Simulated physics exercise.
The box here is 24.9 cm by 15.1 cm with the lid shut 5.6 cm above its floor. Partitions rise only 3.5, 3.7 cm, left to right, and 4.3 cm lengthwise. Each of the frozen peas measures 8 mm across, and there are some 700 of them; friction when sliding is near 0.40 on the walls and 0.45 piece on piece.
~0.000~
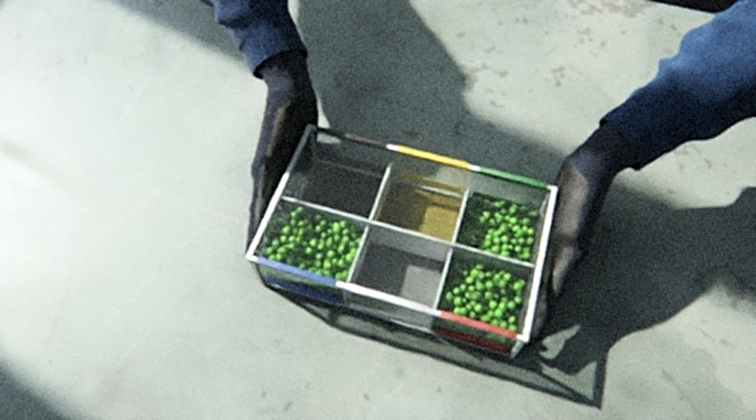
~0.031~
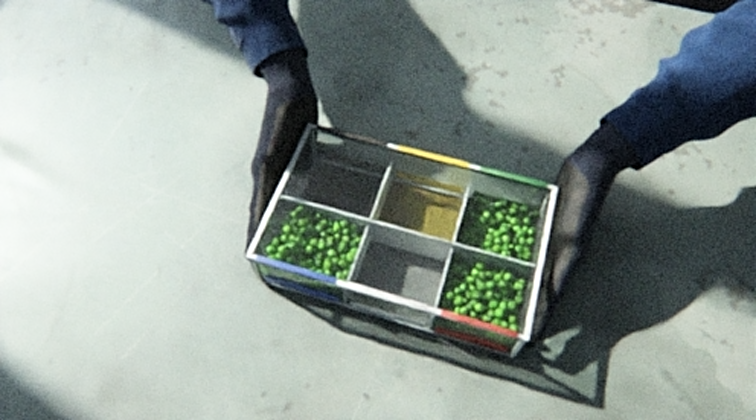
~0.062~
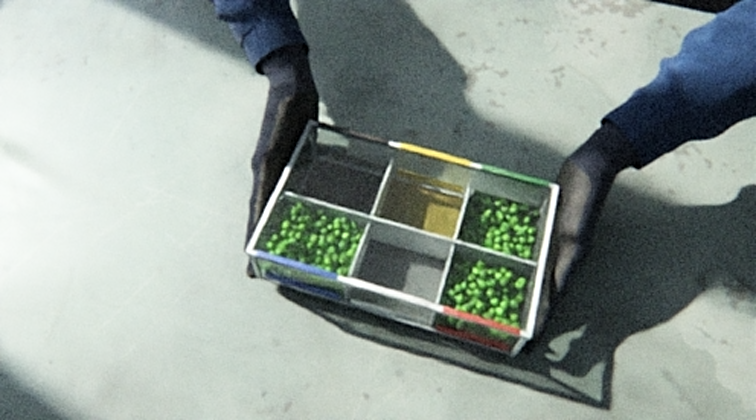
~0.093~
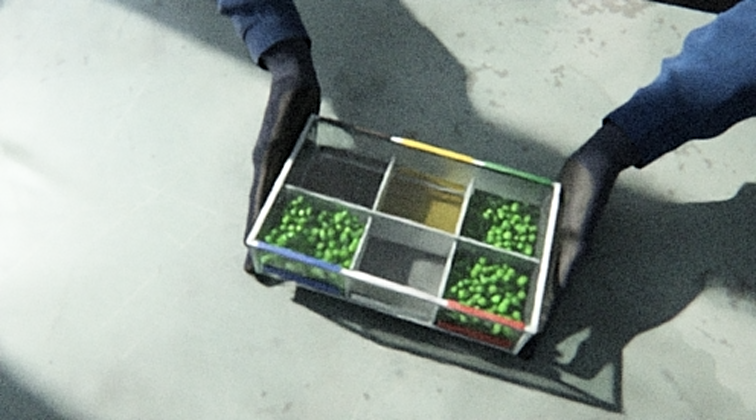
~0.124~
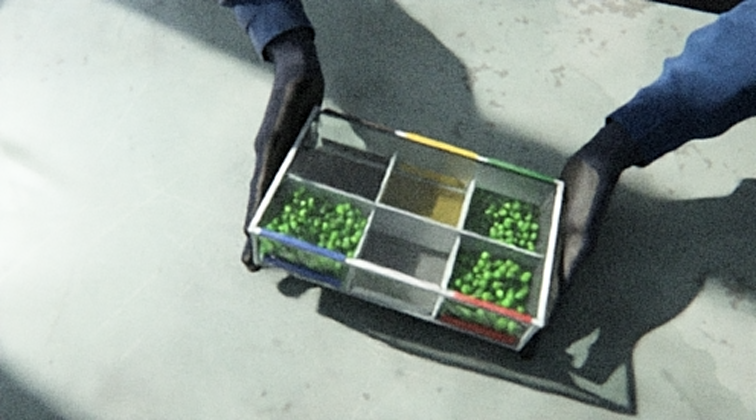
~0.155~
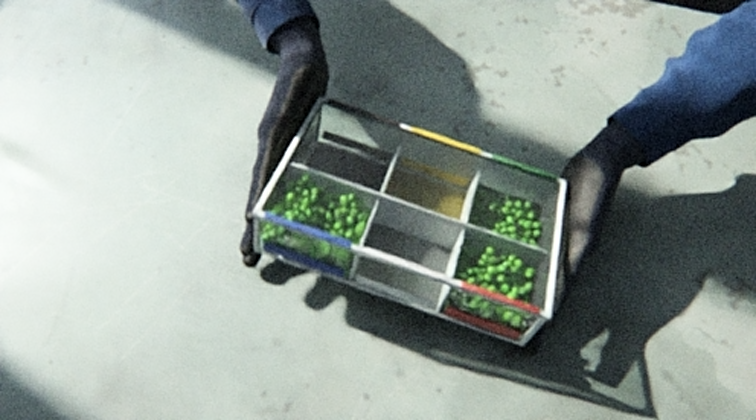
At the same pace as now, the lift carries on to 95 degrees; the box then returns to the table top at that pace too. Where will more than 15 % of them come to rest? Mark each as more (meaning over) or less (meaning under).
Red - more; blue - more; green - more; yellow - less; white - less; black - less.
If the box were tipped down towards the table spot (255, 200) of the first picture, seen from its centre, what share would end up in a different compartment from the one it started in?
That would be close to 35 per cent.
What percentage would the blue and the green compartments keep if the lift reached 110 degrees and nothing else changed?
Blue: 25 per cent; green: 35 per cent.
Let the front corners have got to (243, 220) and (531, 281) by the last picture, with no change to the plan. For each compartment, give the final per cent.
Per cent at the finish: Red 25, blue 40, green 20, yellow 5, white 0, black 10.
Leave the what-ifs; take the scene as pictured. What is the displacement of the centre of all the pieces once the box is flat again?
It moves around 3.0 centimetres.
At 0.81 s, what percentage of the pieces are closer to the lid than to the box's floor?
50 per cent, give or take.
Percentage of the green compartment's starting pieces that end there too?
100 per cent, roughly.
After 0.81 s, tilt 95 degrees; red 30 %, blue 35 %, green 30 %, yellow 5 %, white 5 %.
Then, at 1.24 s, tilt 42 degrees; red 30 %, blue 30 %, green 35 %, yellow 5 %.
After 1.76 s, tilt 0 degrees; red 30 %, blue 30 %, green 35 %, yellow 5 %.
In the end, at 2.2 s, red 30 %, blue 30 %, green 35 %, yellow 5 %, white 0 %, black 0 %.
